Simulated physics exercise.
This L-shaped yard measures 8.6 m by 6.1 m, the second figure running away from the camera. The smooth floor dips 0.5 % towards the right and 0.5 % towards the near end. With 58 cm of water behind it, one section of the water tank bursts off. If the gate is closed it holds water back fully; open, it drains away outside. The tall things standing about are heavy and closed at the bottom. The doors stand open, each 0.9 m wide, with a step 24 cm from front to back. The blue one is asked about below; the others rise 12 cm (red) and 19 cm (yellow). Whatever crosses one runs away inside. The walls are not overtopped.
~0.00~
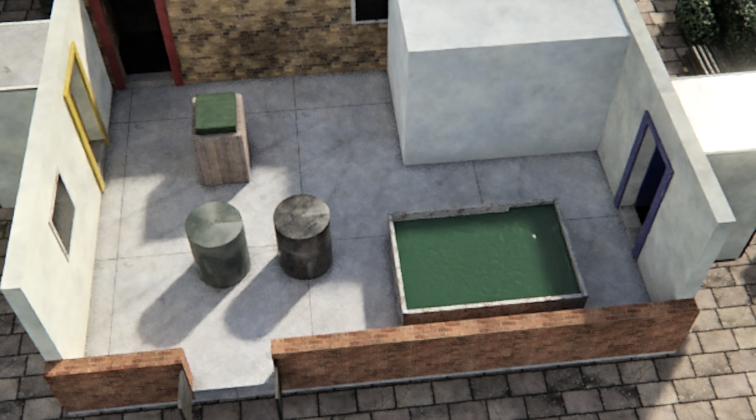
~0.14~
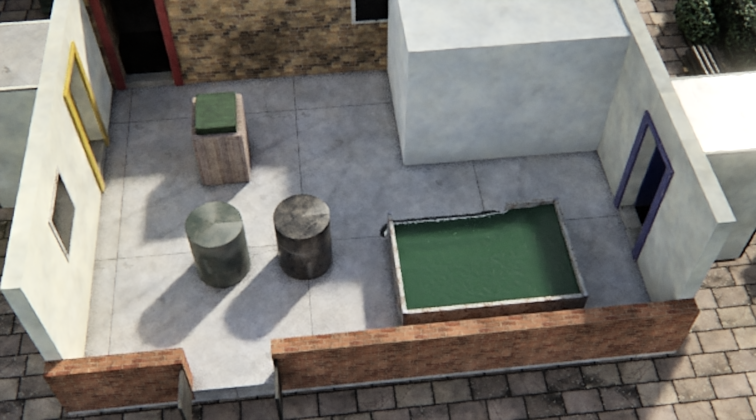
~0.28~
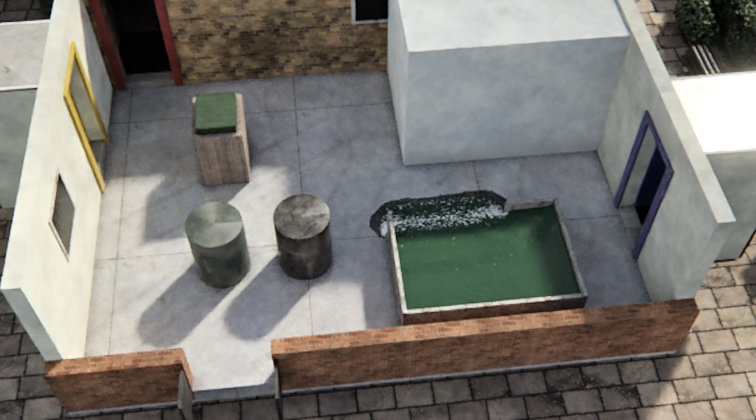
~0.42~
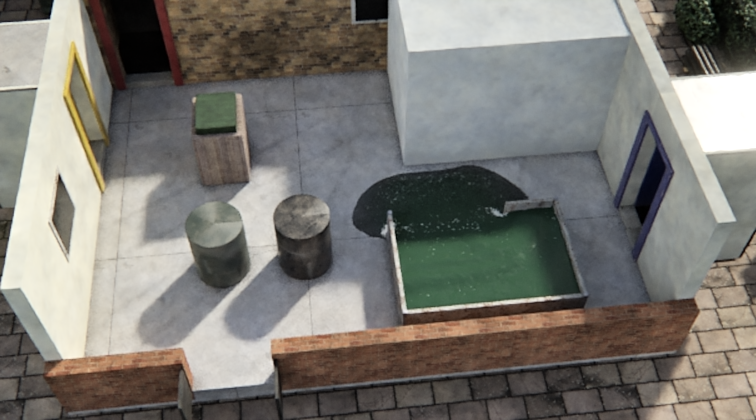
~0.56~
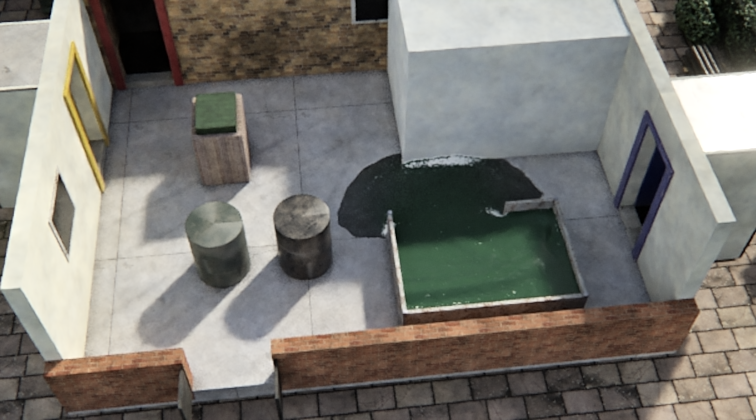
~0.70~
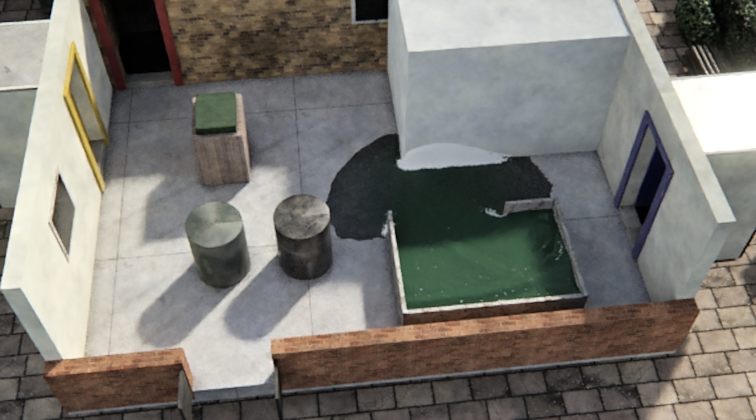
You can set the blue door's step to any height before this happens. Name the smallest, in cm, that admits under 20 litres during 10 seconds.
Close to 11.5 cm is just enough.
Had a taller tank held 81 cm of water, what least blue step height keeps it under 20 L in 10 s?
Then roughly 17 cm.
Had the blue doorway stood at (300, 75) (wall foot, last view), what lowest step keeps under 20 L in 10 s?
About 11.5 cm.
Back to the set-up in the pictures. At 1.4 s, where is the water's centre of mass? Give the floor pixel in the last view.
Around (462, 237).
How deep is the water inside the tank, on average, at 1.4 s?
Some 36 cm.
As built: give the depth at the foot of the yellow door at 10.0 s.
Roughly 3.5 cm deep.
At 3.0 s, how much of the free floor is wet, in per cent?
Near 50 per cent is wet.
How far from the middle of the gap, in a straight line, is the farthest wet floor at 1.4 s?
Some 4.0 m out.
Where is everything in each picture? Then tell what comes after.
The first frame shows still water, 58 cm deep, in the water tank at (484, 256); the blue door at (641, 192) is dry.
In the second frame, the front is at a hidden place, 0.3 m from the gap on the far side; 0.4 m2 of floor is wet, 58 cm left at the back.
In the third frame, water pours out on the far side and has run 0.8 m, to (474, 195); about 10 cm deep outside, 58 cm at the back.
In the fourth frame, the front is at (451, 172), 1.3 m from the gap on the far side; 2.9 m2 of floor is wet, 58 cm left at the back.
In the fifth frame, the front is at (397, 158), 1.7 m from the gap on the far side; 4.0 m2 of floor is wet, 55 cm left at the back.
In the sixth frame, the gap is on the far side, the front 2.2 m out at (384, 141); the back of the water tank holds 48 cm; 1.5 m in a straight line remain to the blue door at (641, 192).
After 1.4 s water covers 20 % of the floor, deepest (44 cm) near (443, 181); it has not reached the blue door.
After 3.0 s water covers 50 % of the floor, deepest (26 cm) near (581, 153); 14 cm at the blue door, 2 litres in over its 11 cm step.
After 10.0 s water covers 95 % of the floor, deepest (13 cm) near (617, 226); 13 cm at the blue door, 24 litres in over its 11 cm step.
At the blue door as built, the water arrived by 2.1 s and peaked near 15 cm at 7.8 s.
With a step of 10 cm, 36 litres would have come in within the 10 s; with 13.5 cm, 7 litres. So under 20 litres takes about 11.5 cm.
